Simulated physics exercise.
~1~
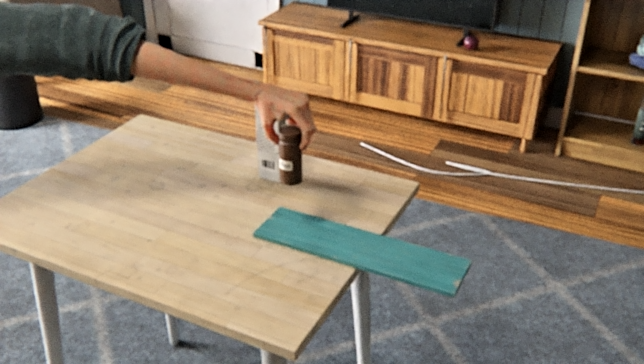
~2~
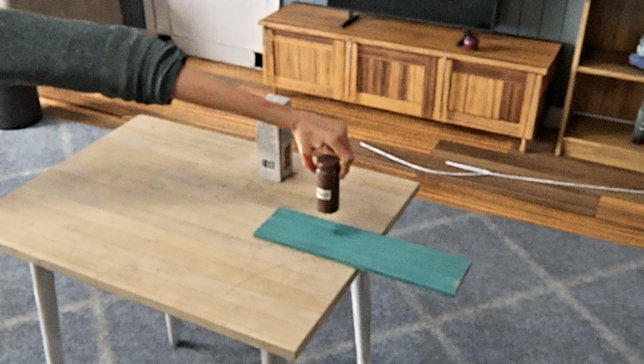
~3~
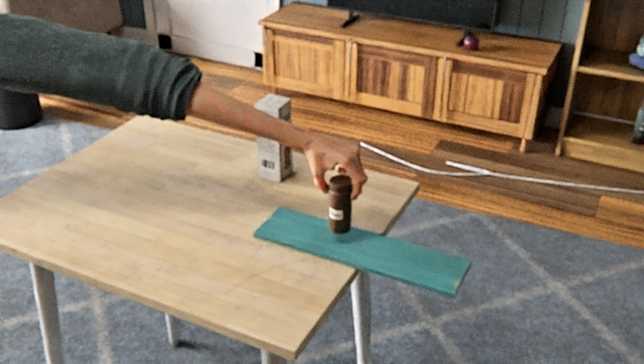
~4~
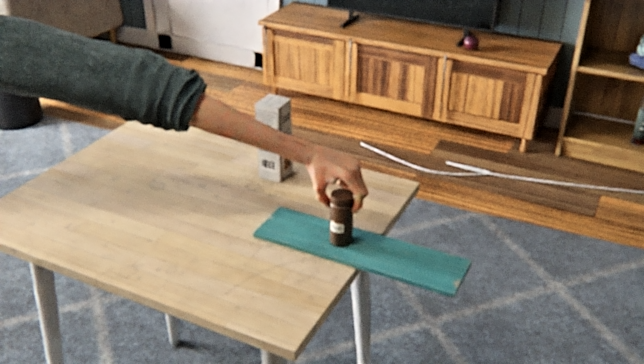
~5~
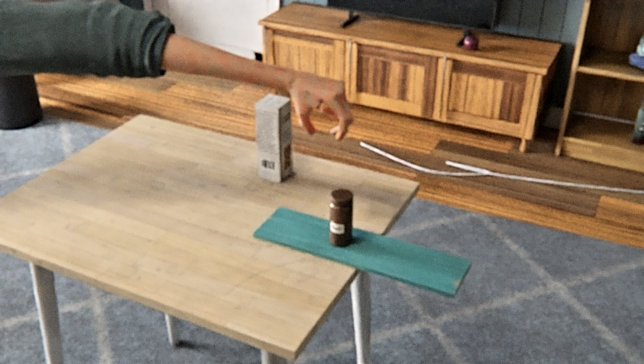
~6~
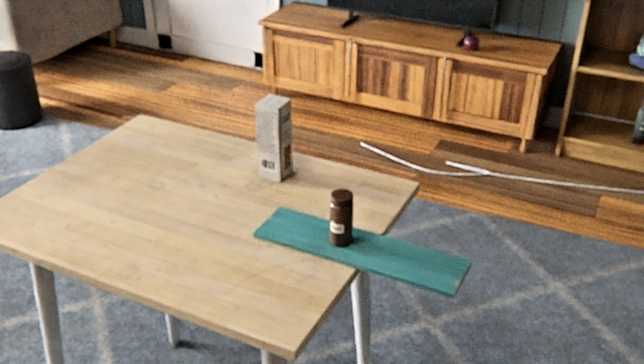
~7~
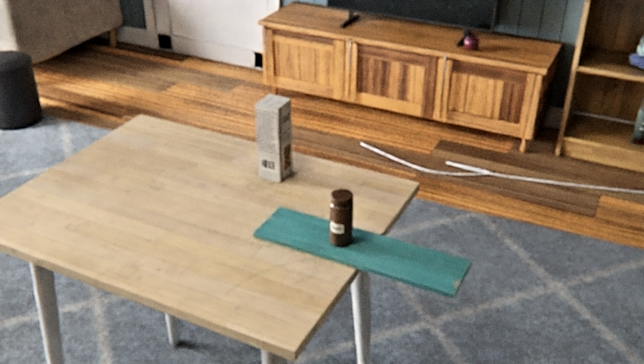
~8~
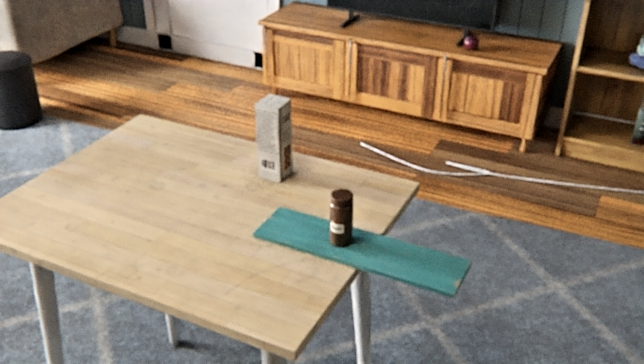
A brown shaker is set by a hand onto the overhanging turquoise plank, which stays balanced.
